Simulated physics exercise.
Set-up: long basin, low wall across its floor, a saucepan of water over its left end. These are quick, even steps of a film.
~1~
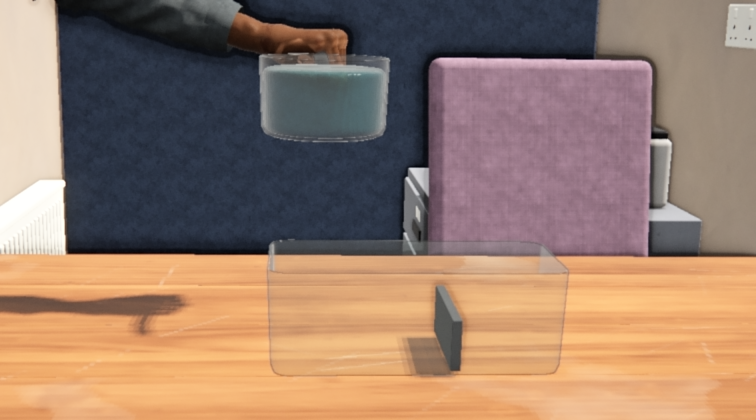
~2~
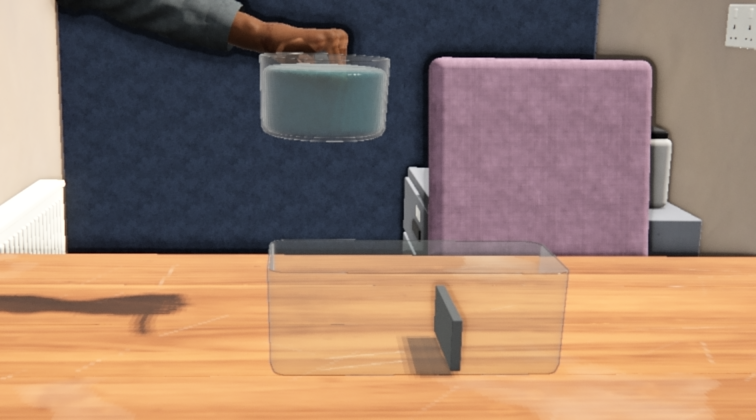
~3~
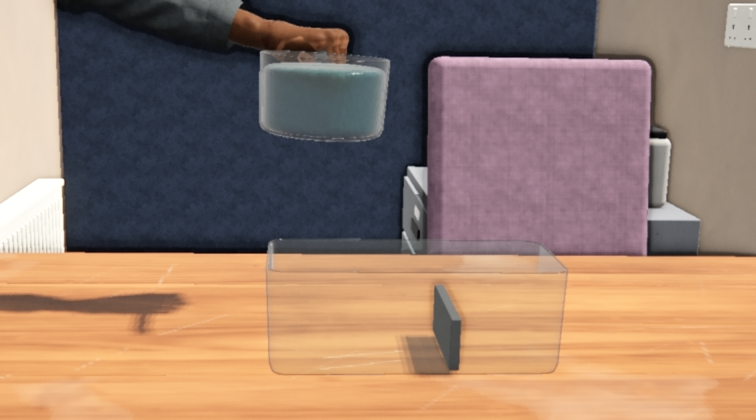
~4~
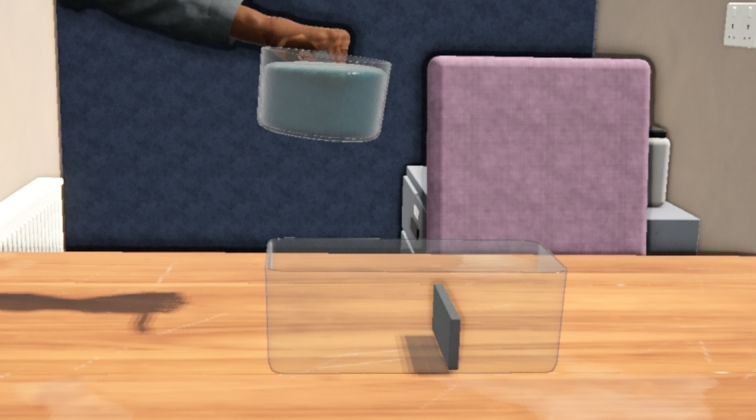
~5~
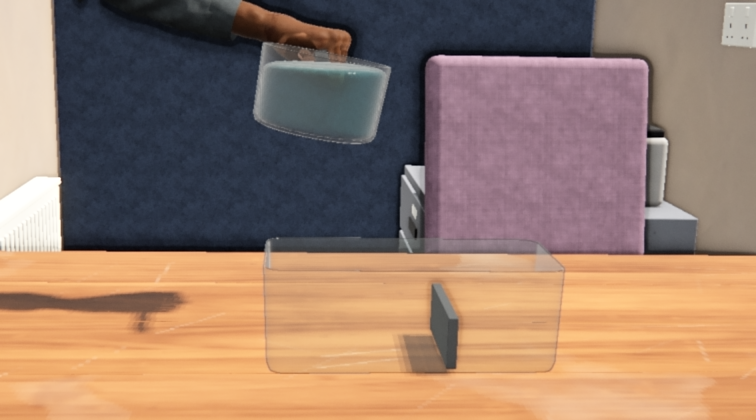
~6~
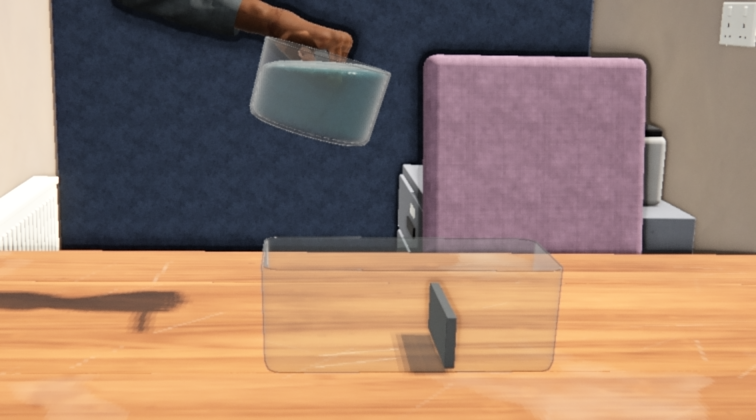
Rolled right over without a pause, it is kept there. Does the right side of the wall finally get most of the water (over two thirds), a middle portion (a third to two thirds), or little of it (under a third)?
It gets a middle portion.
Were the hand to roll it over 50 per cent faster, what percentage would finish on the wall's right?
About 30 %.
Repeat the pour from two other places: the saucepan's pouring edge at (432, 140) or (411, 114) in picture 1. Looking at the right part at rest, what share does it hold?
About 70 % the first time, about 60 % the second.
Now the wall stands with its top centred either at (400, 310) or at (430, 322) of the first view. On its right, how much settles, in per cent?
Roughly 80 % and then 60 %.
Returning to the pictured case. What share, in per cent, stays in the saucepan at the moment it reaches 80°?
Still holding around 50 %, give or take.
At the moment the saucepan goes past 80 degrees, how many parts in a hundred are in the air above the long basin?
Estimated at 40 per cent or so.
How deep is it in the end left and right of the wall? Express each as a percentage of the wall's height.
Once it is still, the left part shows 30 per cent and the right part 50.
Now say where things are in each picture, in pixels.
It leans 0°; its right rim is at (388, 61); the water meets the walls at (263, 68) and (385, 71); the long basin's rim runs from (270, 257) to (555, 259); the wall's top is at (448, 303), in the first frame.
It leans 1°; its right rim is at (388, 61); the water meets the walls at (263, 68) and (386, 71), in the second frame.
It leans 2°; its right rim is at (388, 63); the water meets the walls at (263, 67) and (385, 71), in the third frame.
It leans 5°; its right rim is at (389, 65); the water meets the walls at (264, 66) and (385, 71), in the fourth frame.
It leans 10°; its right rim is at (389, 70); the water meets the walls at (263, 65) and (386, 71), in the fifth frame.
It leans 15°; its right rim is at (389, 75); the water meets the walls at (262, 66) and (387, 71), in the sixth frame.
A moment on, the saucepan is tipped on its side and 48 per cent is still to pour, 3 is left of the wall and 10 right of it.
Next, the saucepan is tipped right over and 5 per cent is still to pour, 36 is left of the wall and 49 right of it.
Then the saucepan is tipped right over and 0 per cent is still to pour, 50 is left of the wall and 48 right of it.
Later the saucepan is tipped right over and 0 per cent is still to pour, 50 is left of the wall and 48 right of it.
In the end 50 per cent lies left of the wall, 48 right of it and 2 outside.
